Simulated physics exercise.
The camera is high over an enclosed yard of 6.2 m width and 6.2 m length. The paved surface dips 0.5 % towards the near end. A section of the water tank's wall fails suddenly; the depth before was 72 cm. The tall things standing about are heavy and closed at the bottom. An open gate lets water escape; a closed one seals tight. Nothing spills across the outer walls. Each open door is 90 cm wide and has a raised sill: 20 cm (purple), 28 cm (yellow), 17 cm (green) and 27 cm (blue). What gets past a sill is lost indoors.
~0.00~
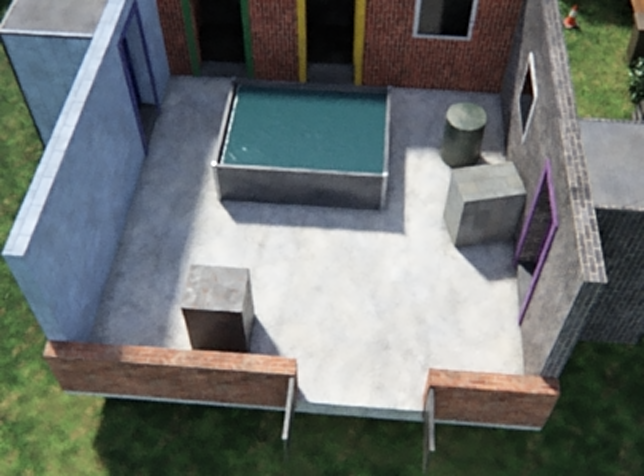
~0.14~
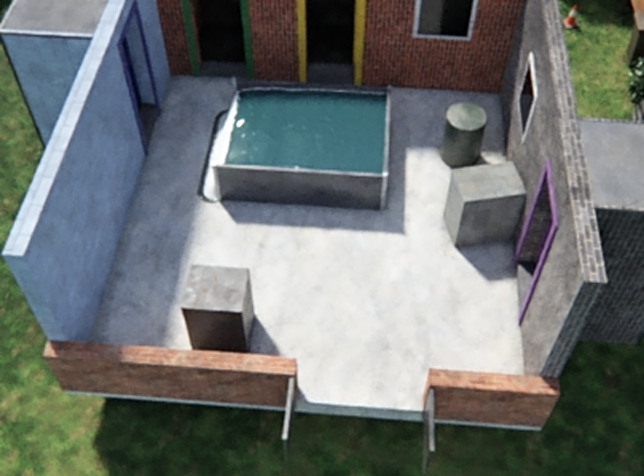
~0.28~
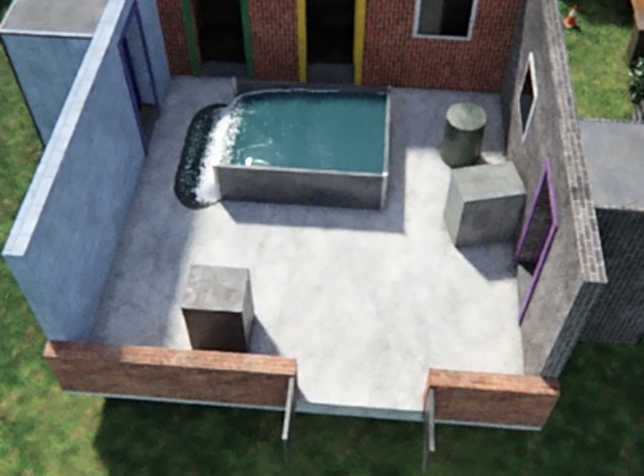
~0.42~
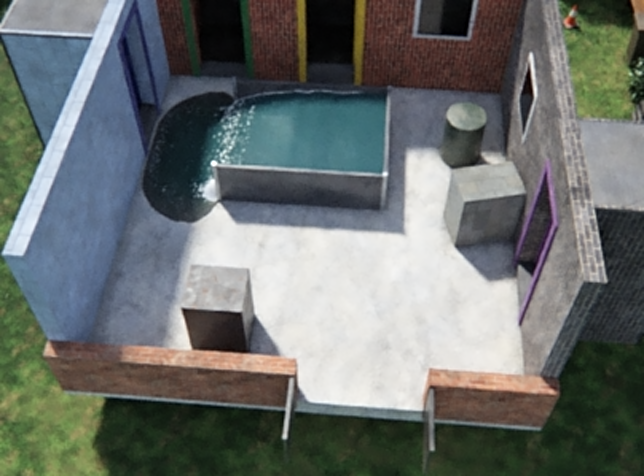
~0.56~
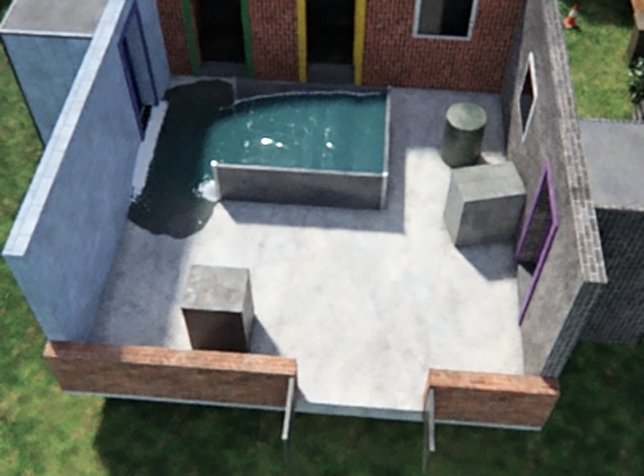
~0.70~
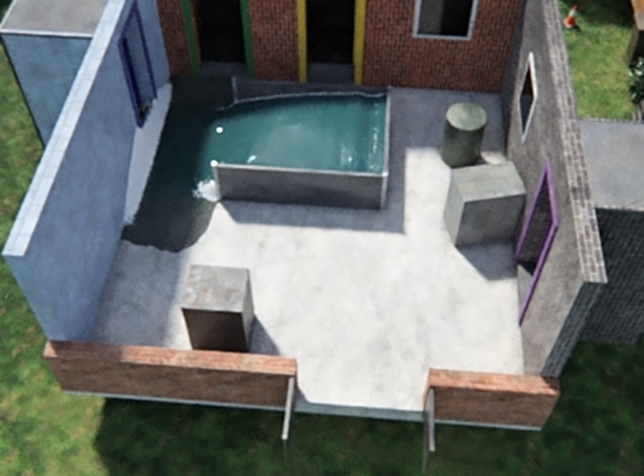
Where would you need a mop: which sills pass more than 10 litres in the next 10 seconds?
The water let in: At the purple door it keeps below the limit; at the yellow door it does not reach the limit; at the green door it passes the limit; at the blue door it passes the limit.
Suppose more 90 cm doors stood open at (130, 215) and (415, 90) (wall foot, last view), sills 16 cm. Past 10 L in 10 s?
In turn: Past it, below.
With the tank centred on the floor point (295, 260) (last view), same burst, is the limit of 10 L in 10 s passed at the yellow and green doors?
Against that limit: Yellow not over, green past it.
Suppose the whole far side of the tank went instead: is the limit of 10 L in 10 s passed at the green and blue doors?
Then: Green above, blue under.
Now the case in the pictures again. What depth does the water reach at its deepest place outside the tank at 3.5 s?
Roughly 36 cm.
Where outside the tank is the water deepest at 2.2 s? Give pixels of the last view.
Near (171, 77).
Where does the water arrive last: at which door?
The purple one.
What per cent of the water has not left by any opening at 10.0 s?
Roughly 88 in a hundred.
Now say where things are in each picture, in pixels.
Still water, 72 cm deep, in the water tank at (306, 128), in the first picture.
Water pours out at (229, 143) and has run 1.1 m, to (214, 201); typically 10 cm deep outside, 72 cm at the water tank's back, in the second picture.
The front is at (194, 205), 1.2 m from the gap at (230, 145); 1.5 m2 of floor is under water; 72 cm left at the back of the water tank, in the third picture.
The front is at (167, 212), 1.6 m from the gap at (230, 146); 3.1 m2 of floor is under water; 72 cm left at the back of the water tank, in the fourth picture.
The front is at (129, 212), 2.0 m from the gap at (230, 147); 4.4 m2 of floor is under water; 72 cm left at the back of the water tank, in the fifth picture.
Water pours out at (230, 147) and has run 2.3 m, to (123, 233); typically 12 cm deep outside, 68 cm at the water tank's back, in the sixth picture.
After 1.4 s water covers 20 % of the floor and is deepest (55 cm) near (171, 77); purple door not reached, yellow door not reached, green door 10 cm at the sill, 0 L in, blue door 50 cm at the sill, 71 L in.
After 2.2 s water covers 35 % of the floor and is deepest (55 cm) near (171, 77); purple door not reached, yellow door not reached, green door 25 cm at the sill, 7 L in, blue door 45 cm at the sill, 170 L in.
After 3.5 s water covers 60 % of the floor and is deepest (36 cm) near (82, 368); purple door not reached, yellow door 7 cm at the sill, 0 L in, green door 26 cm at the sill, 70 L in, blue door 28 cm at the sill, 229 L in.
After 6.0 s water covers 95 % of the floor and is deepest (28 cm) near (510, 217); purple door 14 cm at the sill, 0 L in, yellow door 5 cm at the sill, 0 L in, green door 11 cm at the sill, 104 L in, blue door 13 cm at the sill, 232 L in.
After 10.0 s water covers 100 % of the floor and is deepest (17 cm) near (526, 402); purple door 10 cm at the sill, 0 L in, yellow door 6 cm at the sill, 0 L in, green door 6 cm at the sill, 104 L in, blue door 9 cm at the sill, 232 L in.
